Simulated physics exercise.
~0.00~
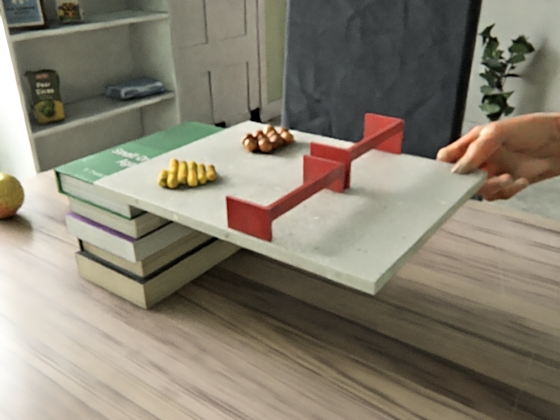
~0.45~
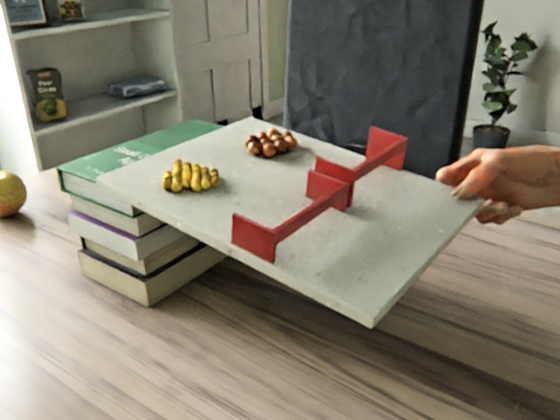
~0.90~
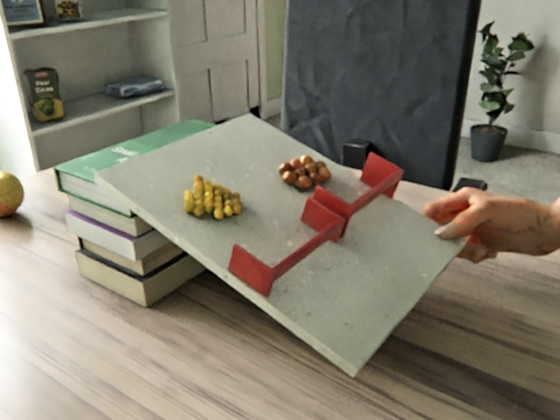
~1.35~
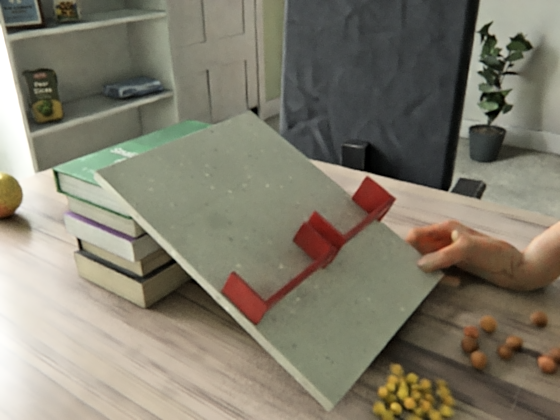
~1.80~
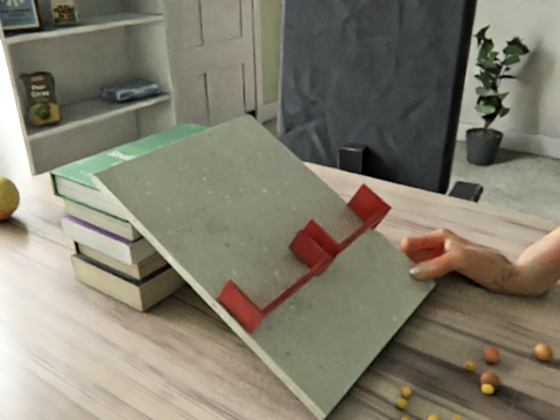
A pale grey board, its left end propped on a stack of books topped by a green one, slopes toward a hand gripping its free end on a wooden table, seen from slightly above in a room with shelves behind. Two red bars stand on it, with a cluster of yellow pieces and a cluster of reddish-brown ones above them. The hand lowers the free end, and both clusters begin to slide toward the bars. Both lots pass under the bars and spill onto the table at the lower right. Finally the board rests steeply tilted, its surface clear except for the bars.
